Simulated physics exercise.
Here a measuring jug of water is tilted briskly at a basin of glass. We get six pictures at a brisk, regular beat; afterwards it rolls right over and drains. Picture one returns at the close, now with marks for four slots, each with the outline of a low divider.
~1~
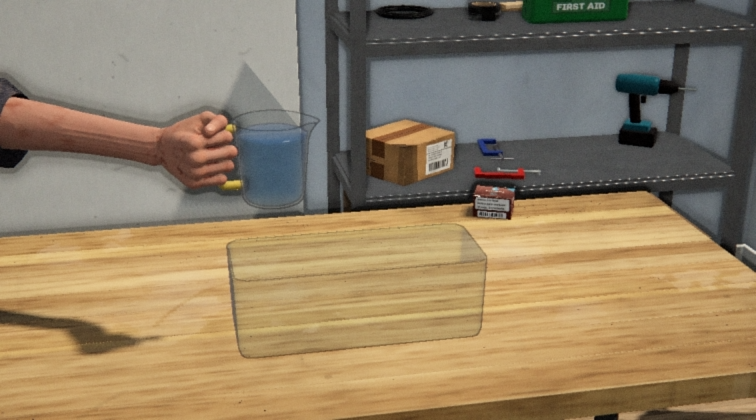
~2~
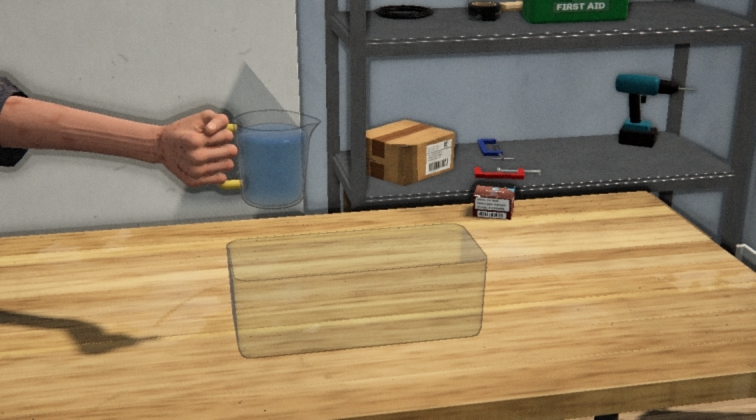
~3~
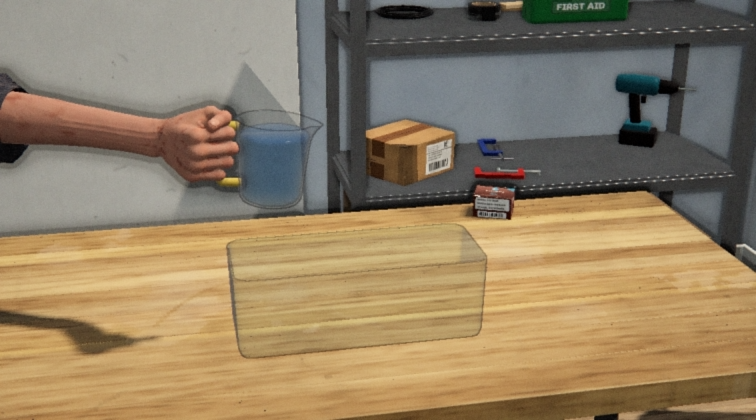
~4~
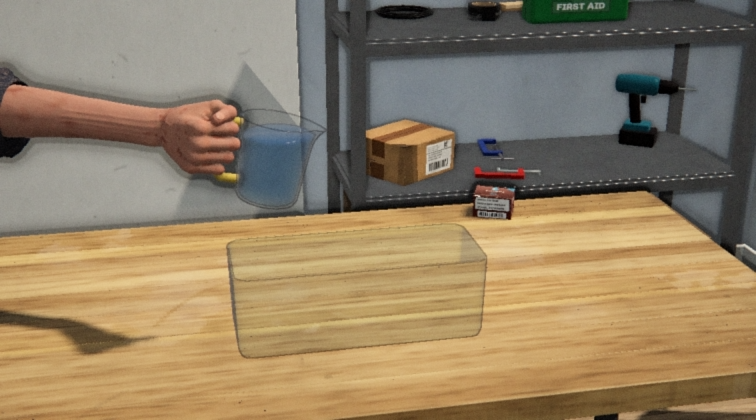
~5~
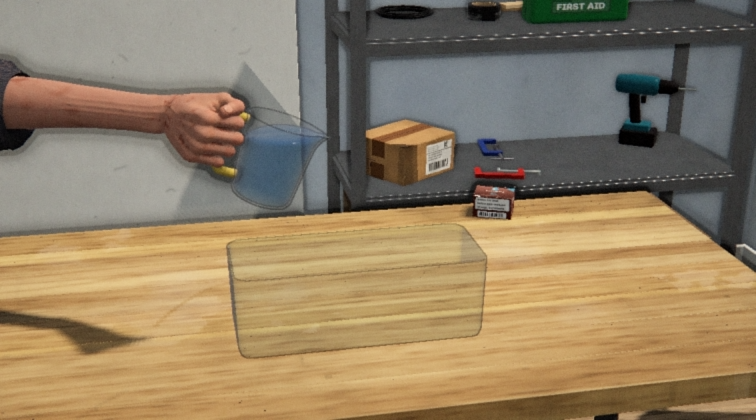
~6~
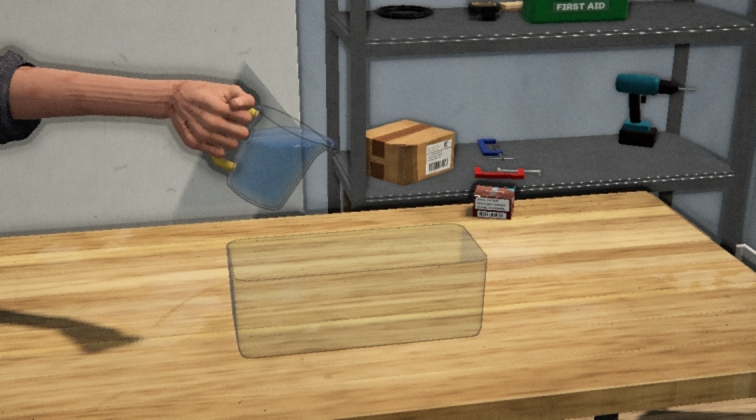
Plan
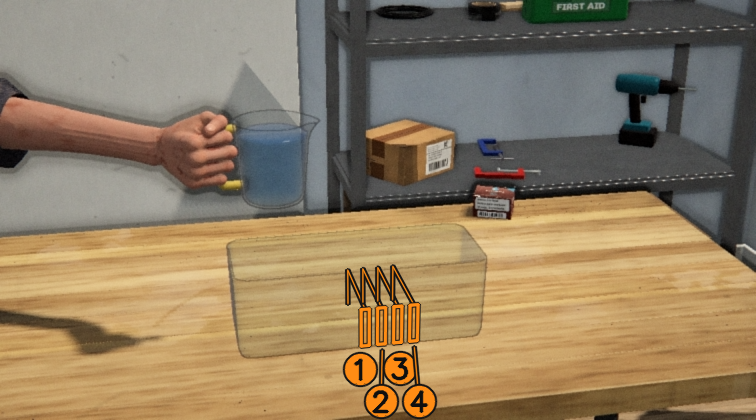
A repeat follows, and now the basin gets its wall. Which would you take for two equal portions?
Best: 2.
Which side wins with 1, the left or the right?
The right one.
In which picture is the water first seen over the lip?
In picture 6.
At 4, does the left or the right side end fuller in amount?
More ends on the left.
In orange, 1 at (366, 351); 2 at (382, 350); 3 at (398, 348); 4 at (414, 347).
If 1 is chosen, about 14 % ends left of the wall and 85 % right of it.
If 2 is chosen, about 47 % ends left of the wall and 52 % right of it.
If 3 is chosen, about 88 % ends left of the wall and 10 % right of it.
If 4 is chosen, about 95 % ends left of the wall and 3 % right of it.
